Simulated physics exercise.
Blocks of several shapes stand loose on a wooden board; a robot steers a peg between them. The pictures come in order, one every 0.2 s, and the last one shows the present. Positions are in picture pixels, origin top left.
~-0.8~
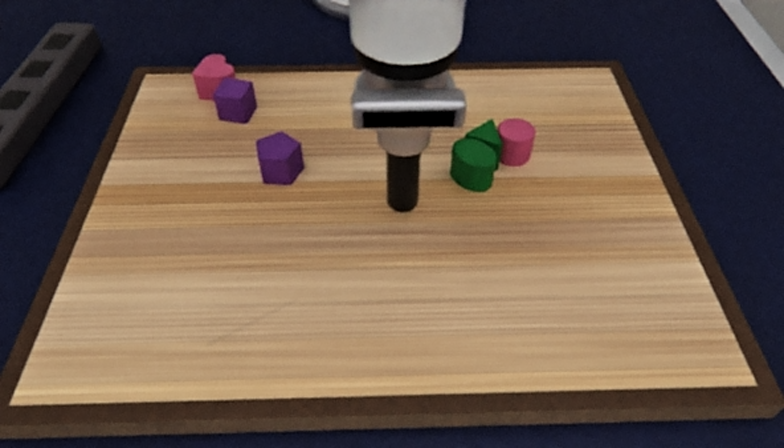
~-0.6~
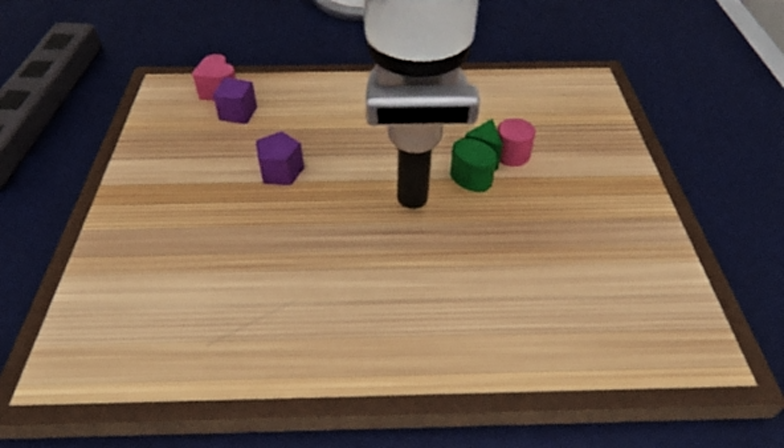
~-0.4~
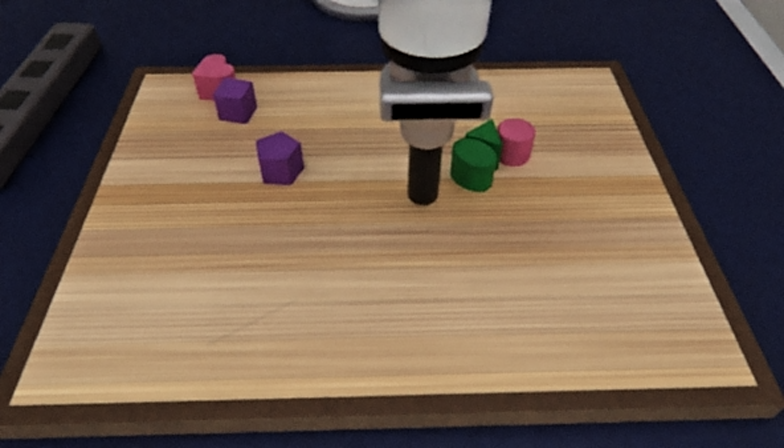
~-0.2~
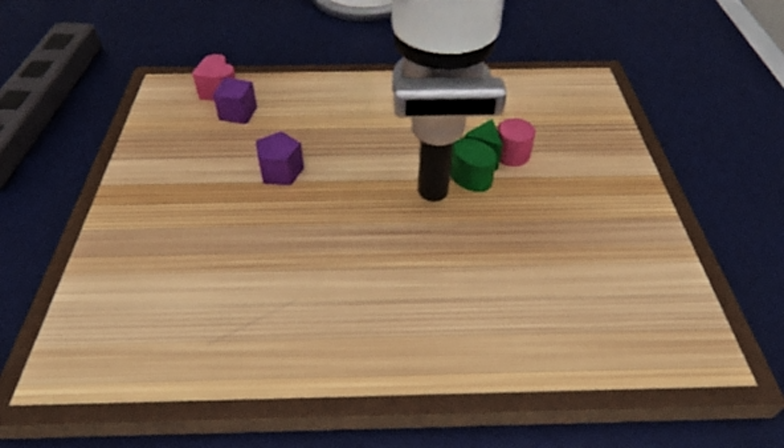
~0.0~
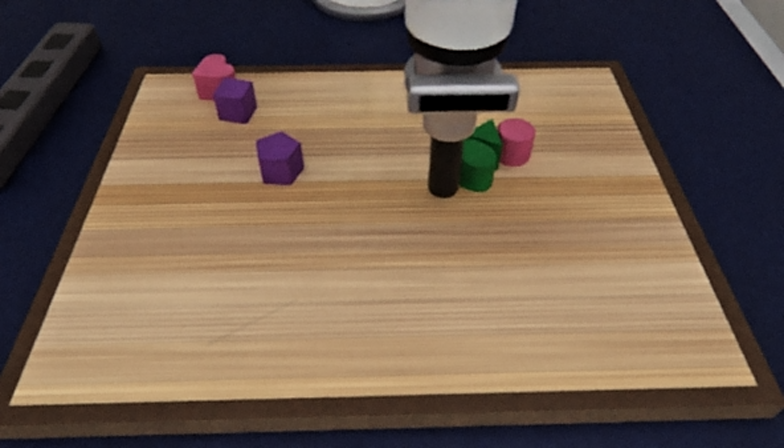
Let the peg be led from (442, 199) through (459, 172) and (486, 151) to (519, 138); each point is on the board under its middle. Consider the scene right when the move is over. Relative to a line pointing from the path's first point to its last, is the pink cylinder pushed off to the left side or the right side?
The right.
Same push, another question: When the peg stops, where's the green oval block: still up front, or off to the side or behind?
I think the peg keeps pushing the green oval block along right to the end.
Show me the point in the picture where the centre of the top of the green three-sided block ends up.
Its top middle: (526, 79).
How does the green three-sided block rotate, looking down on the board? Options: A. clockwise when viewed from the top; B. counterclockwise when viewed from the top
Letter B.
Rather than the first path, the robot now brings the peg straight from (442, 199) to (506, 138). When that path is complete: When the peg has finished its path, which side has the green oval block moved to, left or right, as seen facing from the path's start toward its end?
My prediction: Leftwards.
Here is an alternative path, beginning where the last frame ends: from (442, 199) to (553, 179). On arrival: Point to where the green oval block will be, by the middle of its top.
The top centre is at (493, 140).
On the path given first. One third of the way, peg at (461, 161); green oval block at (487, 132); green three-sided block at (497, 115), turned 15° clockwise; pink cylinder at (528, 124).
Two thirds of the way, peg at (488, 141); green oval block at (512, 112); green three-sided block at (515, 94); pink cylinder at (553, 118).
At the end, peg at (521, 128); green oval block at (538, 96), turned 30° anticlockwise; green three-sided block at (526, 79), turned 40° anticlockwise; pink cylinder at (570, 115).
